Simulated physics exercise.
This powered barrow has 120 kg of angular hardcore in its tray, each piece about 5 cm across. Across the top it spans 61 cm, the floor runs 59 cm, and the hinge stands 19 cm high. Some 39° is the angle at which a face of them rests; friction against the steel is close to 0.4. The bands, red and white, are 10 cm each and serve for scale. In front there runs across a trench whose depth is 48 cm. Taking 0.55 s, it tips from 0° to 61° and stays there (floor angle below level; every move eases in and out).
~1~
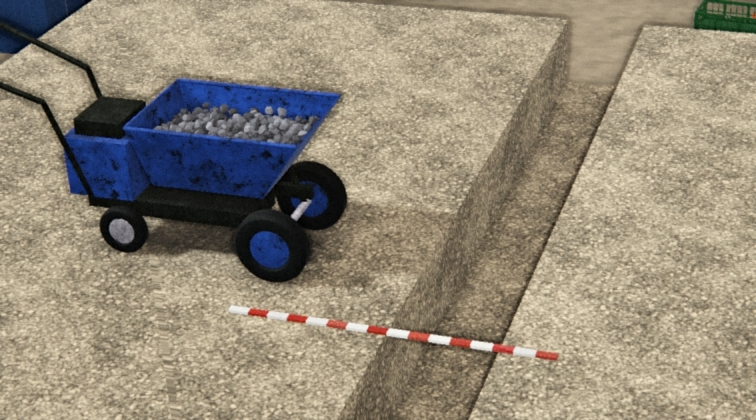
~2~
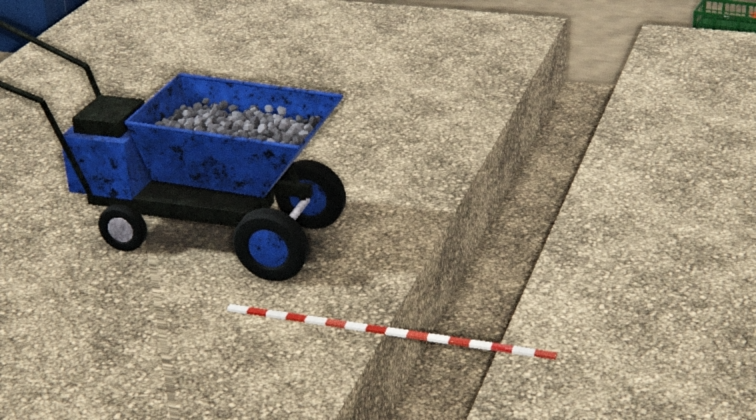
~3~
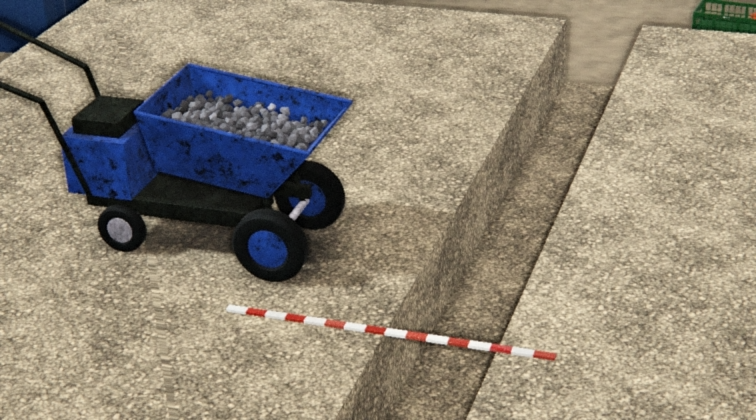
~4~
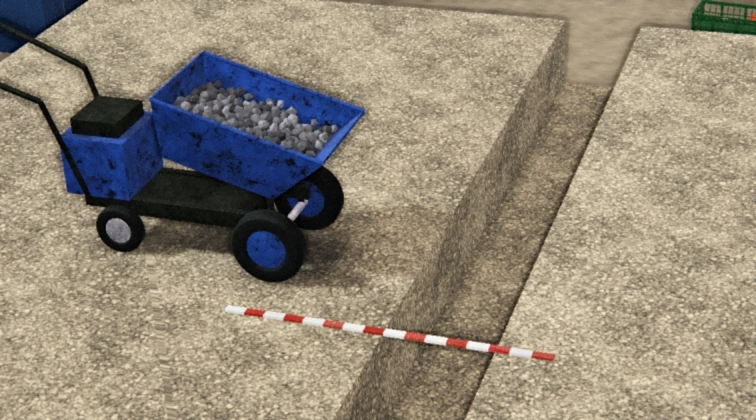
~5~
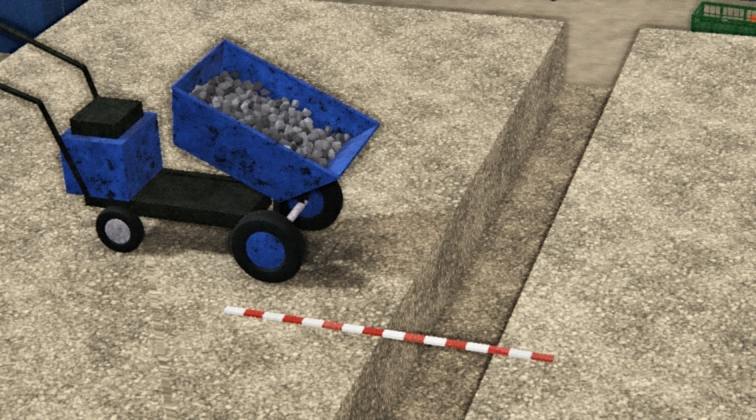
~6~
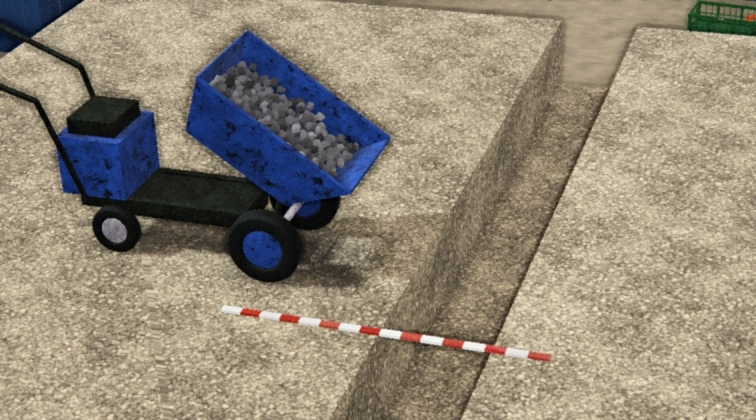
A blue tray full of grey stones tilted up steadily on a small wheeled barrow, its back end rising while the barrow stayed beside a trench with a red and white striped pole lying across it.
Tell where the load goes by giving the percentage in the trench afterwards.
About 55 per cent of the load is in the trench.
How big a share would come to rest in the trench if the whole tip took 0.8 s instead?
About 40%.
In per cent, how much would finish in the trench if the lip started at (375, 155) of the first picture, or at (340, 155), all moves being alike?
First place roughly 20%, second roughly 45%.
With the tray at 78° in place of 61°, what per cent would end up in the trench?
Then about 95 per cent.
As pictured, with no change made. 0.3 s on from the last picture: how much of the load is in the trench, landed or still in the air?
5 per cent, give or take.
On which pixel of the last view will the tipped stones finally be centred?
(481, 355).
Then, 0.1 s after the last picture the floor is at 51°, 100 % in the tray; the foremost stones are at (359, 188).
Then, 0.3 s after the last picture the floor is at 61°, 94 % in the tray, 2 % short of the trench, 3 % in the trench; the foremost stones are at (432, 231).
Then, 0.7 s after the last picture the floor is at 61°, 55 % in the tray, 2 % short of the trench, 43 % in the trench; the foremost stones are at (522, 344).
Then, 2.7 s after the last picture the floor is at 61°, 44 % in the tray, 1 % short of the trench, 55 % in the trench; the foremost stones are at (522, 362).
